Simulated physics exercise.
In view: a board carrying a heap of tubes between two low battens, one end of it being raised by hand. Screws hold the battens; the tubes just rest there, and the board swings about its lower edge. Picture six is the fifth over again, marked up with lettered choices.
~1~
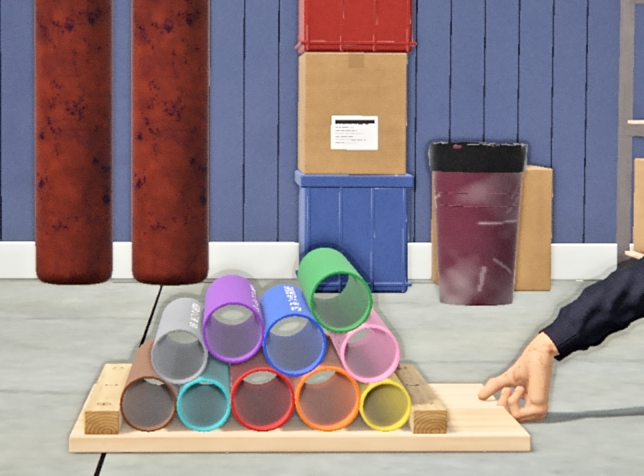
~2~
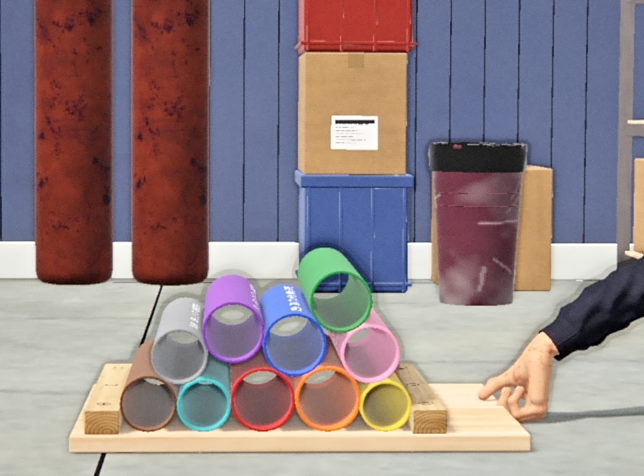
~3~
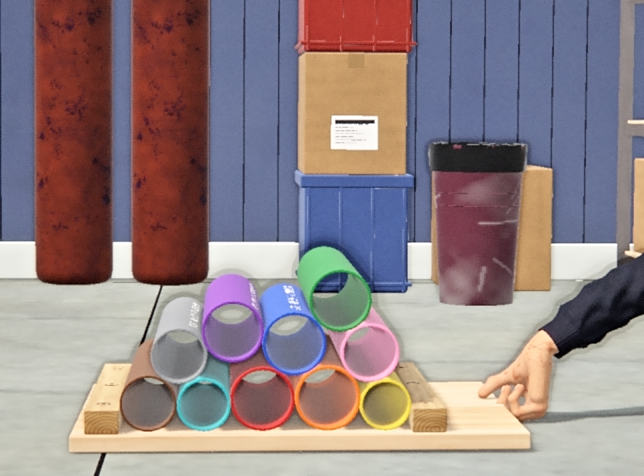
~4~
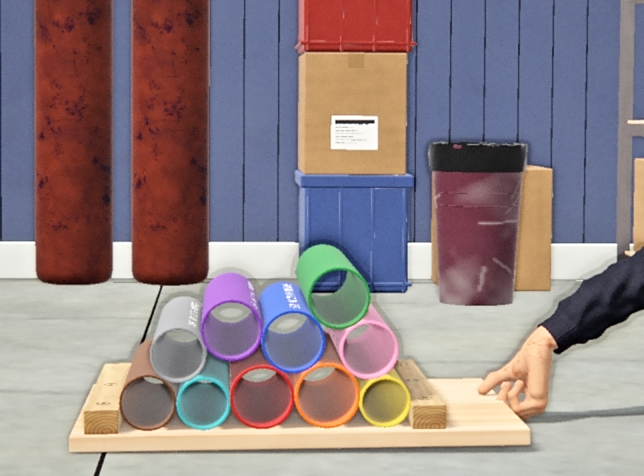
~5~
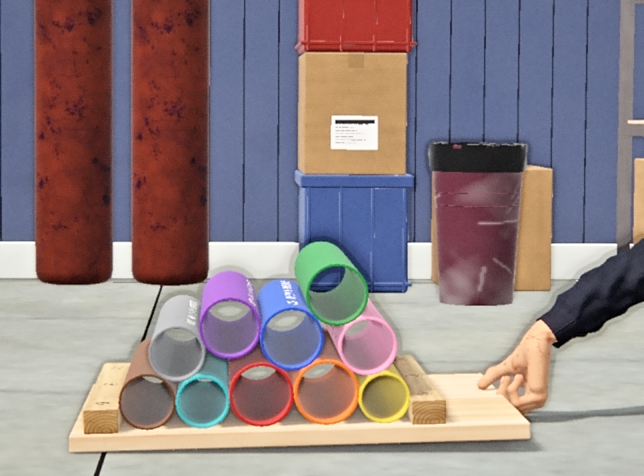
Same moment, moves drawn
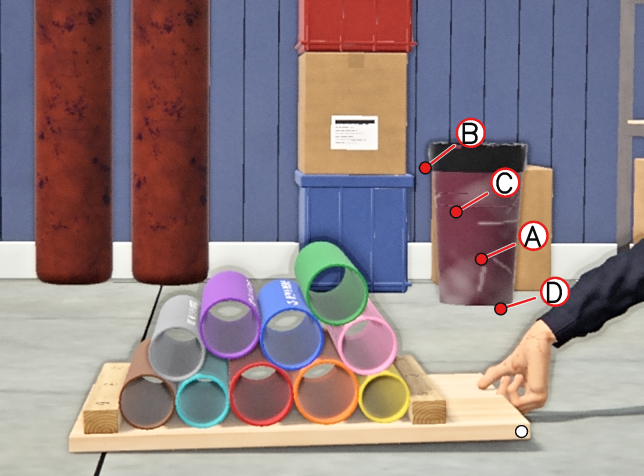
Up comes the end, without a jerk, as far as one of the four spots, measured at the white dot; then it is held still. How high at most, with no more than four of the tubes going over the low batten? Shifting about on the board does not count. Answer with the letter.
No higher than B.
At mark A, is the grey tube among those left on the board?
The grey tube: No.
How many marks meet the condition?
The number is four.
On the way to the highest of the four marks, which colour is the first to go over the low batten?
It is the grey one.
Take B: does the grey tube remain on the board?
No.
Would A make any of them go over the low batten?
Yes.
On the copy, A at (481, 259); B at (426, 168); C at (456, 212); D at (501, 309); the white dot at (522, 431).
On B. First, board at 20°.
Then, board at 38°.
Finally, board at 38°, four over the low batten (grey, blue, purple, green).
By contrast, A two over the low batten (grey, purple); C four over the low batten (grey, blue, purple, green); D two over the low batten (grey, purple).
